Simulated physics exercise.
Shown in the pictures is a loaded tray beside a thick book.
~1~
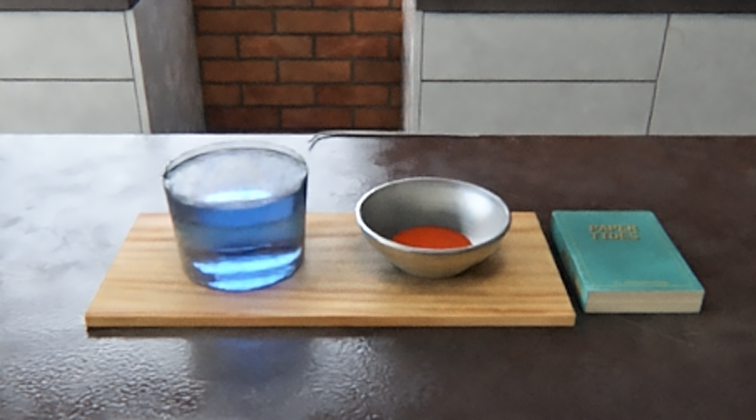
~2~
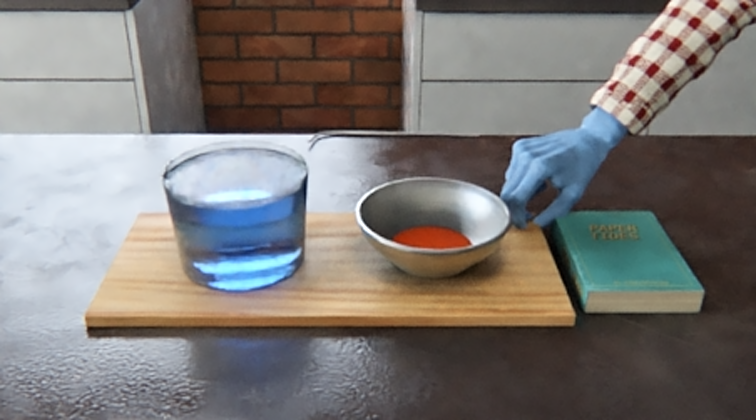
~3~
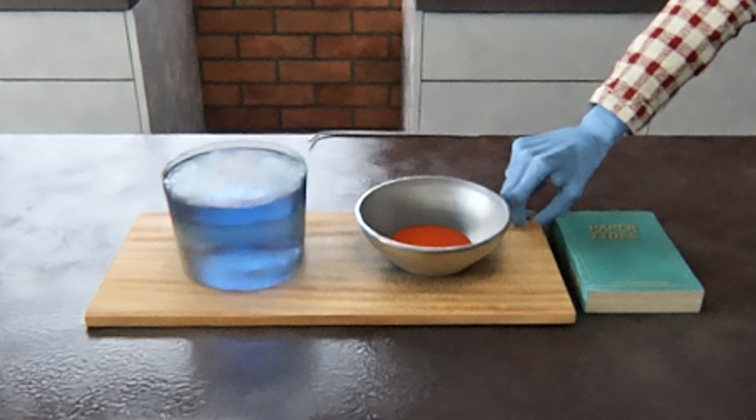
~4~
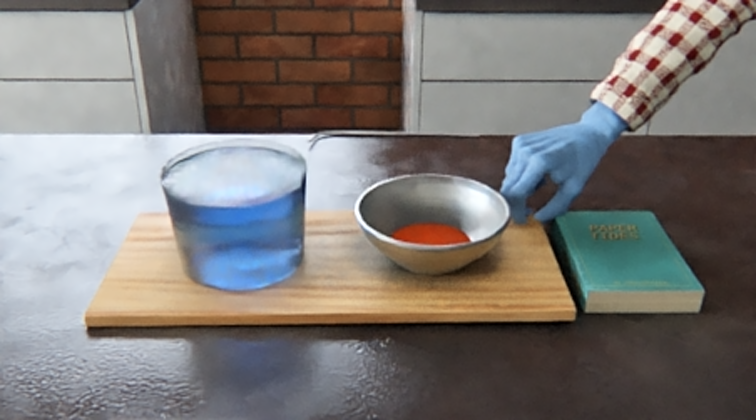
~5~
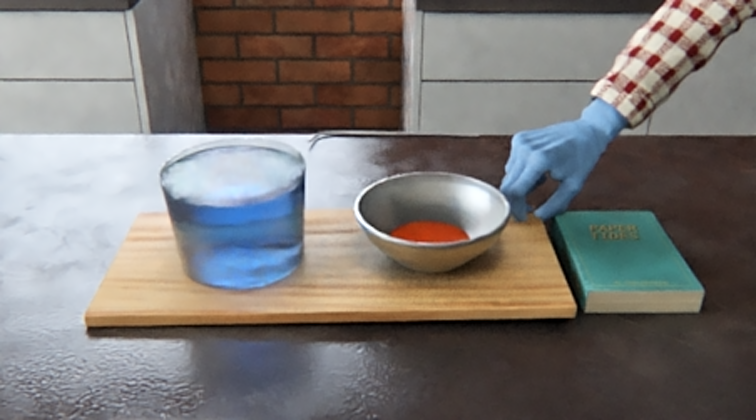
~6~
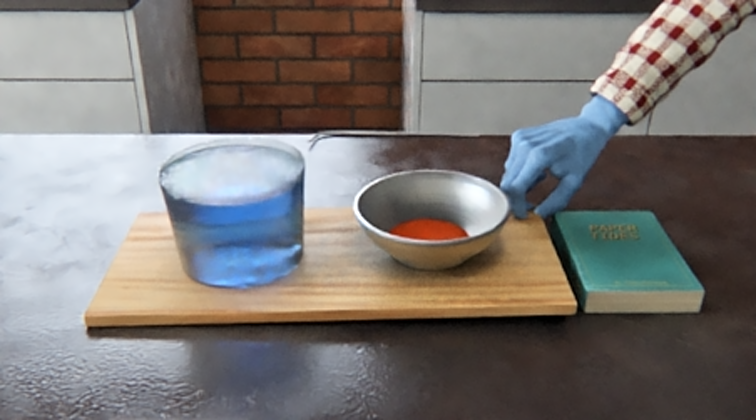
A blue-gloved hand grips the right end of a loaded wooden tray and raises it slightly.
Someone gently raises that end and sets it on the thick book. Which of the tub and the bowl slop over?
Left, the tub leaks nothing; right, the bowl leaks nothing.
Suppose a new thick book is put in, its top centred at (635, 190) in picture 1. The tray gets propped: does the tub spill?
My answer: It splashes out.
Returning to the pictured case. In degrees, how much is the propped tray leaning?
My estimate is something close to 4 degrees.
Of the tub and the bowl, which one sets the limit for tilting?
Answer: The left-hand one.
A moment on, the tray slopes by about 3°; tub, all is still inside; bowl, all is still inside.
Further on, the tray slopes by about 5°; tub, all is still inside; bowl, all is still inside.
When it is over, the tray slopes by about 4°, resting on the thick book; tub, all is still inside; bowl, all is still inside.
